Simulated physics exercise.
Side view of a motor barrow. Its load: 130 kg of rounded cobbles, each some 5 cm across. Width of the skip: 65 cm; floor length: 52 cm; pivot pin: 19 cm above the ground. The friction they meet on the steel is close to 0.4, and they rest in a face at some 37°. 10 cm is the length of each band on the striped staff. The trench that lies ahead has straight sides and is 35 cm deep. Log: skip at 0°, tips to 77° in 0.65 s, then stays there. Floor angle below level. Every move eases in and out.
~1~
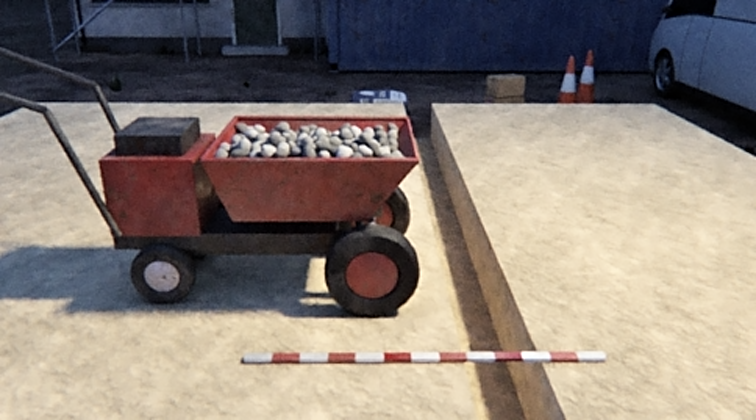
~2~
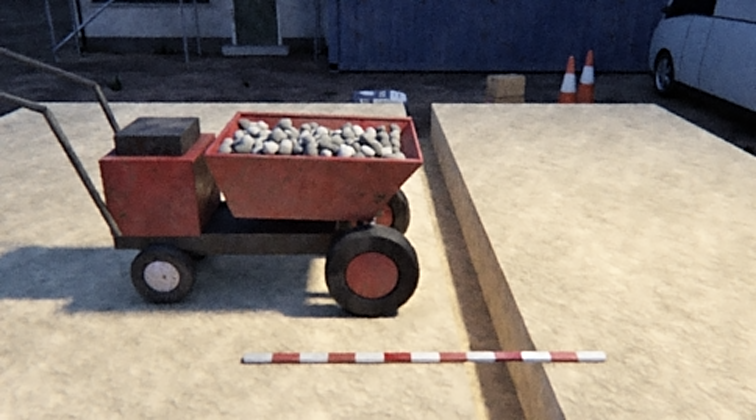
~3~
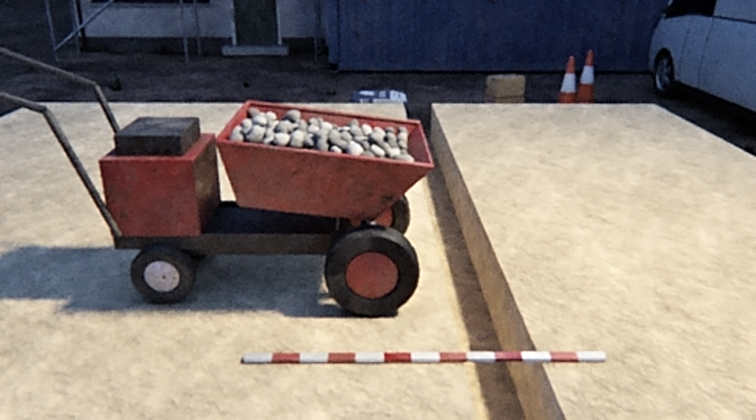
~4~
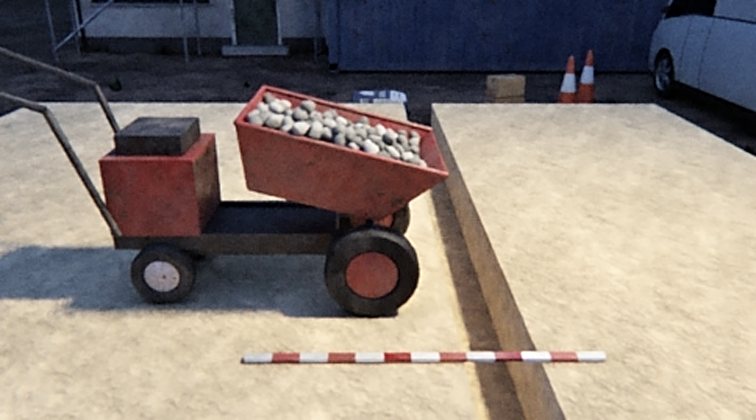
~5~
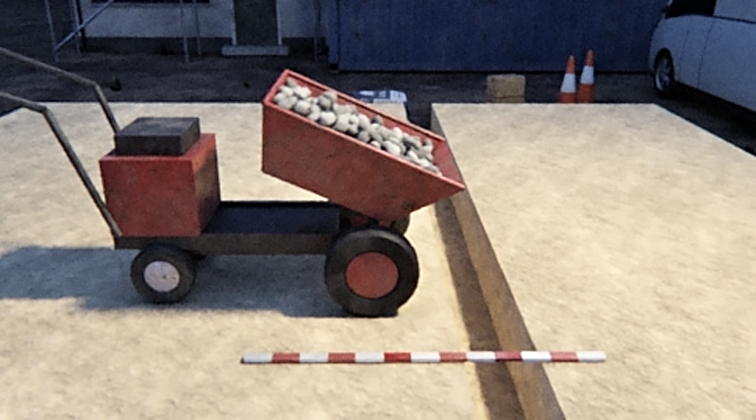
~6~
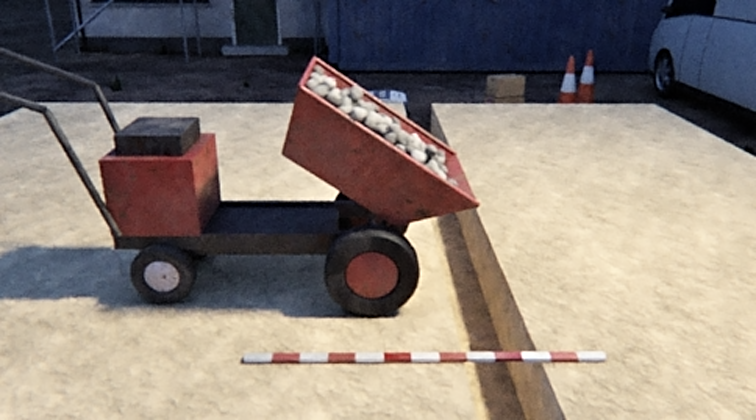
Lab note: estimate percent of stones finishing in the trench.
Approx. 30 %.
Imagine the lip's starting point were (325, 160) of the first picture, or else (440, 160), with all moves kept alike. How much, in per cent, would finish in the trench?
It'd be around 75 per cent and after that around 10 per cent.
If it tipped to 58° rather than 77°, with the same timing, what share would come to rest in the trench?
In that case around 20 percent.
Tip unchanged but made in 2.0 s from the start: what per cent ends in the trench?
That works out at about 50 in a hundred.
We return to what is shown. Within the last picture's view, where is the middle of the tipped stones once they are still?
The resting stones are centred at roughly (553, 274).
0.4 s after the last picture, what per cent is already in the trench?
Some 5 per cent.
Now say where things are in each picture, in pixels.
The first picture shows lip at (418, 161), floor tilted 0°, highest stones at (306, 135).
In the second picture, the skip is at 2°, its lip at (422, 162); the top of the load is at (296, 133).
The third picture shows lip at (433, 167), floor tilted 7°, highest stones at (278, 122).
In the fourth picture, the skip is at 14°, its lip at (448, 176); the top of the load is at (279, 108).
In the fifth picture, the skip is at 24°, its lip at (464, 189); the top of the load is at (296, 94).
The sixth picture shows lip at (479, 205), floor tilted 34°, highest stones at (318, 83).
Then, 0.2 s after the last picture the floor is at 65°, 100 % in the skip; the foremost stones are at (491, 220).
Then, 0.4 s after the last picture the floor is at 77°, 54 % in the skip, 7 % in the trench, 40 % past the trench; the foremost stones are at (590, 283).
Then, 0.8 s after the last picture the floor is at 77°, 9 % in the skip, 19 % in the trench, 72 % past the trench; the foremost stones are past the picture's edge.
Then, 2.8 s after the last picture the floor is at 77°, 0 % in the skip, 30 % in the trench, 70 % past the trench; the foremost stones are past the picture's edge.
